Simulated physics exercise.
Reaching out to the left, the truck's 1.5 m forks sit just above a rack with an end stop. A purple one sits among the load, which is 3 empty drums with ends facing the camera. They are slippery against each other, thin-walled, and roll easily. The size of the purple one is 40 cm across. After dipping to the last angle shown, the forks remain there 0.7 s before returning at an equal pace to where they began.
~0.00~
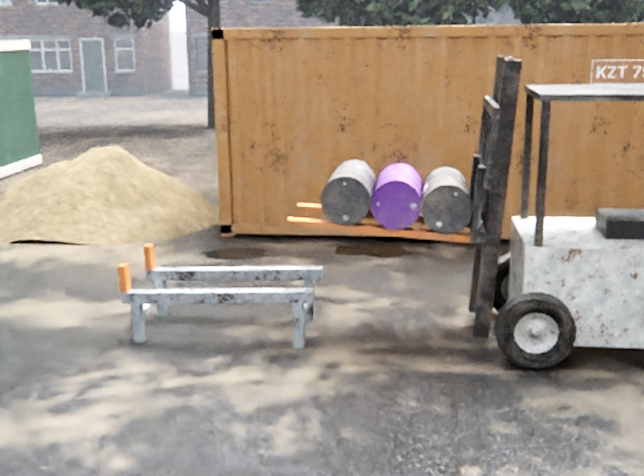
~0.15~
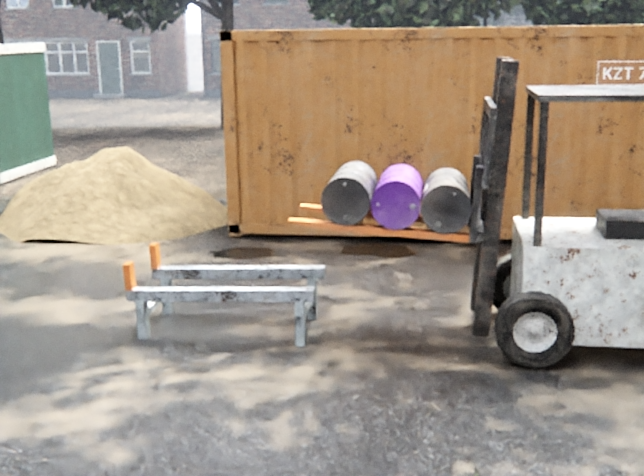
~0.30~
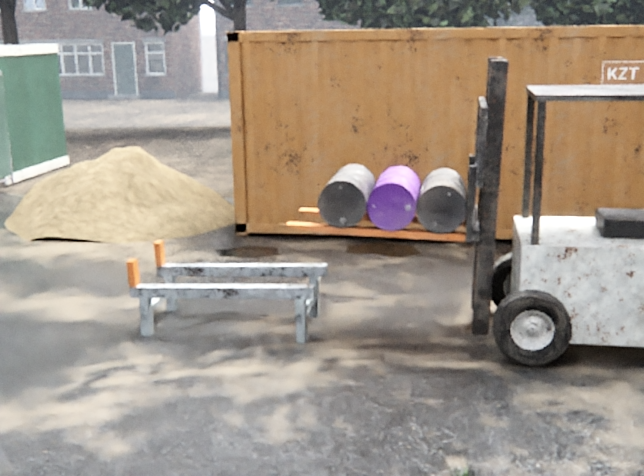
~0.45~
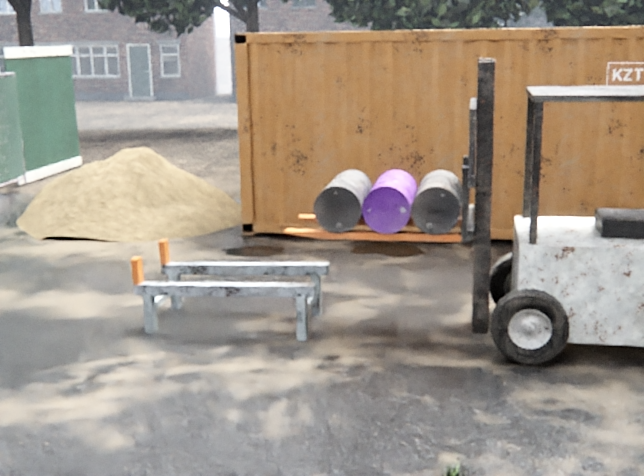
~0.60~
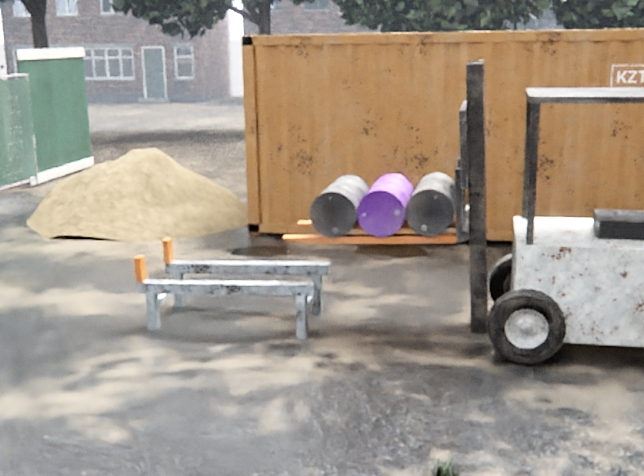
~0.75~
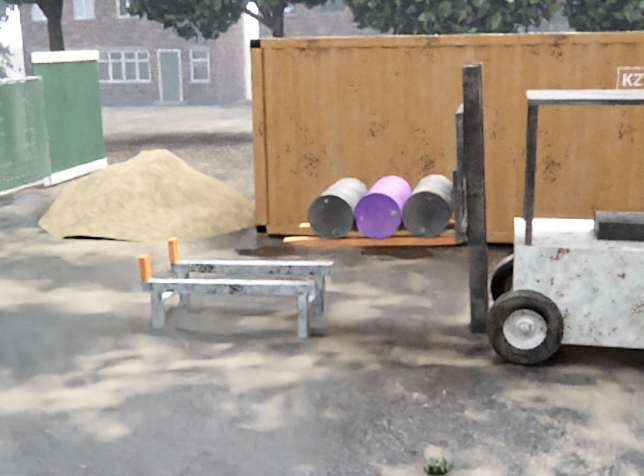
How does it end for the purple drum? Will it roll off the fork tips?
Oh, there it sits, still on the forks.
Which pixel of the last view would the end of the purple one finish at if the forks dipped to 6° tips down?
(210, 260), roughly.
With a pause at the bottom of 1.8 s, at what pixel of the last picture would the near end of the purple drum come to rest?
(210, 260), roughly.
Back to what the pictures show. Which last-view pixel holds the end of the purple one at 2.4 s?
That would be about (329, 198) in pixels.
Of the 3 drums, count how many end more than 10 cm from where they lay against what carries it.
Count: 1.
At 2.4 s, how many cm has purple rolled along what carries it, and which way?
By then purple sits 55 left of where it began.
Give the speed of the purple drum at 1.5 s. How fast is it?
Near 0.3 m/s at that time.
By 1.5 s, purple is on the forks, 65 cm from the tips, rolling left; 0 of 3 have left the forks.
By 2.4 s, purple is on the forks, 30 cm from the tips, rolling left; 1 of 3 has left the forks.
By 3.5 s, purple is on the forks, 45 cm from the tips, rolling right; 1 of 3 has left the forks.
Finally (4.7 s), purple is on the forks, 85 cm from the tips; 1 of 3 has left the forks.
